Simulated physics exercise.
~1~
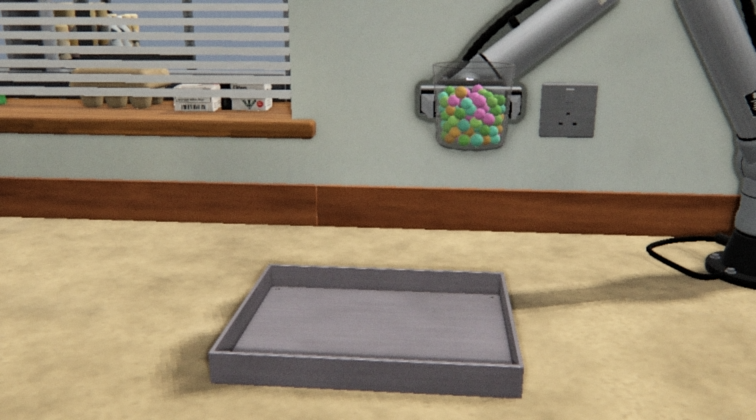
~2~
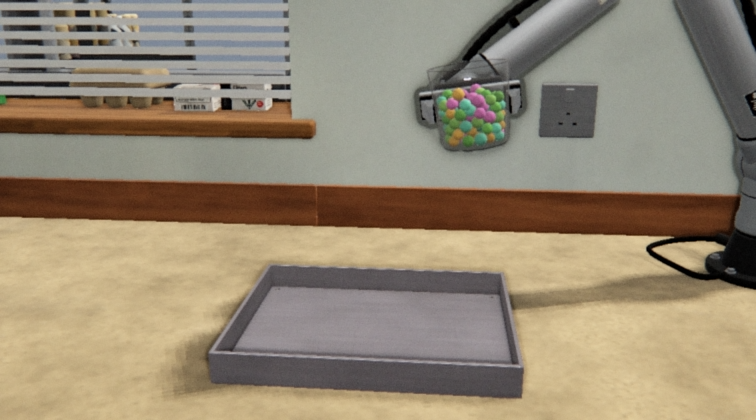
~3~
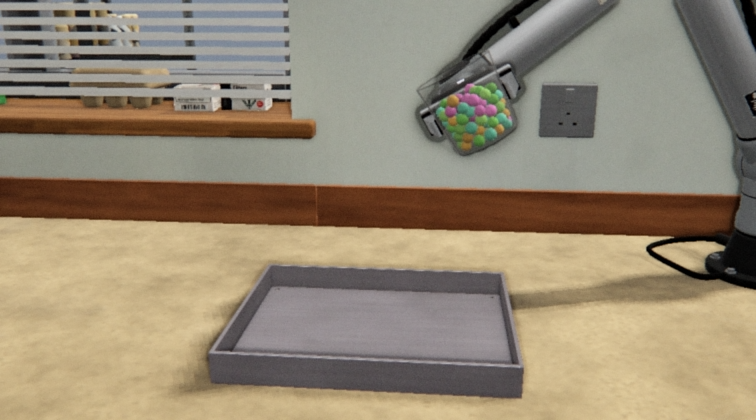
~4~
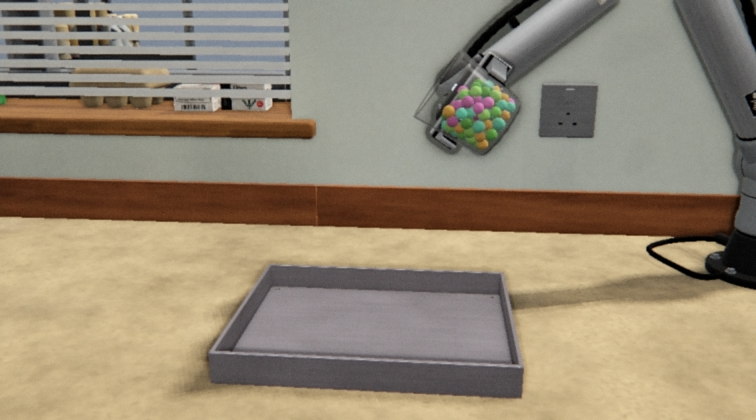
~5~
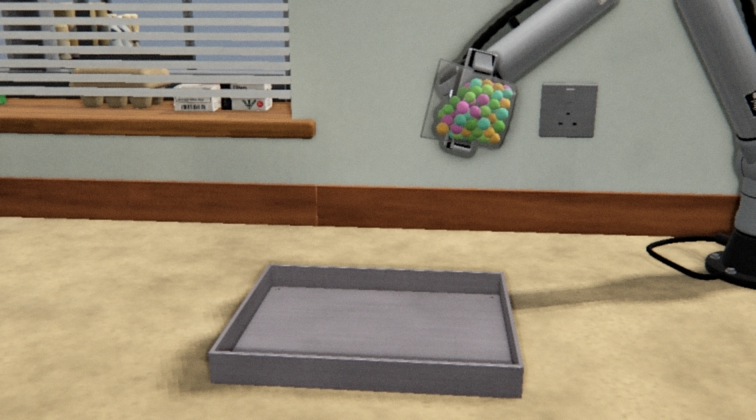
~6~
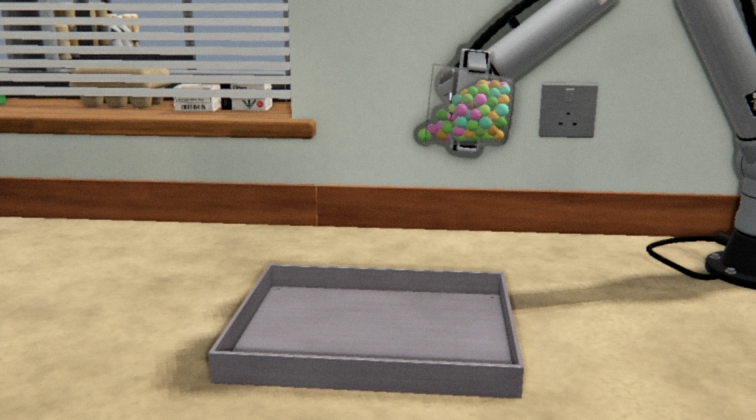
A robot arm tilts a clear beaker of colourful round sweets leftward onto its side.
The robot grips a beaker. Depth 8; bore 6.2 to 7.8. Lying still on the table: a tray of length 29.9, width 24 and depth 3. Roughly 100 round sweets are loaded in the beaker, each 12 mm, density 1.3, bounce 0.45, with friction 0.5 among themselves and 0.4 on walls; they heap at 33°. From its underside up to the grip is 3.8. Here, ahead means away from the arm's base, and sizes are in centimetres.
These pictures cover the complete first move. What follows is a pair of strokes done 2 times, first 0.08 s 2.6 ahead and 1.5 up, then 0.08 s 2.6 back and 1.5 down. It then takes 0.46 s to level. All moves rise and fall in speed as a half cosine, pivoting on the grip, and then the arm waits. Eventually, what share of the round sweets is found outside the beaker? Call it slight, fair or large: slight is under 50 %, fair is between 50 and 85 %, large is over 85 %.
I would call it large, over 85 %.
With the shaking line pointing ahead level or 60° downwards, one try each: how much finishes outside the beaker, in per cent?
You'd get about 85 per cent with the first setting and about 40 per cent with the second.
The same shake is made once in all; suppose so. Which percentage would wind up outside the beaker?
Approx. 90 per cent.
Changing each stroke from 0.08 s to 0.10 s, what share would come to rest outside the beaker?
It would be some 85 %.
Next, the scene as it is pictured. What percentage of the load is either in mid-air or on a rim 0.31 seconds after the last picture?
20 %.
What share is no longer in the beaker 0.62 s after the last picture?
About 100 in a hundred parts are out.
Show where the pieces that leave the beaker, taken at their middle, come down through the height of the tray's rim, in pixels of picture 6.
Near (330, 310).
Then, 0.31 s after the last picture, tilted 85° forward, highest piece 24 above the table; 70 in the tray, 12 in the beaker, 21 in flight or on a rim.
Then, 0.62 s after the last picture, tilted 22° forward, highest piece 24 above the table; 99 in the tray, 2 in the beaker, 2 on the table or floor.
Then, 0.98 s after the last picture, level, highest piece 23 above the table; 99 in the tray, 2 in the beaker, 2 on the table or floor.
Then, 2.03 s after the last picture, level, highest piece 23 above the table; 99 in the tray, 2 in the beaker, 2 on the table or floor.
Final count, 99 in the tray, 2 in the beaker, 2 on the table or floor. That is 98 % outside the beaker.
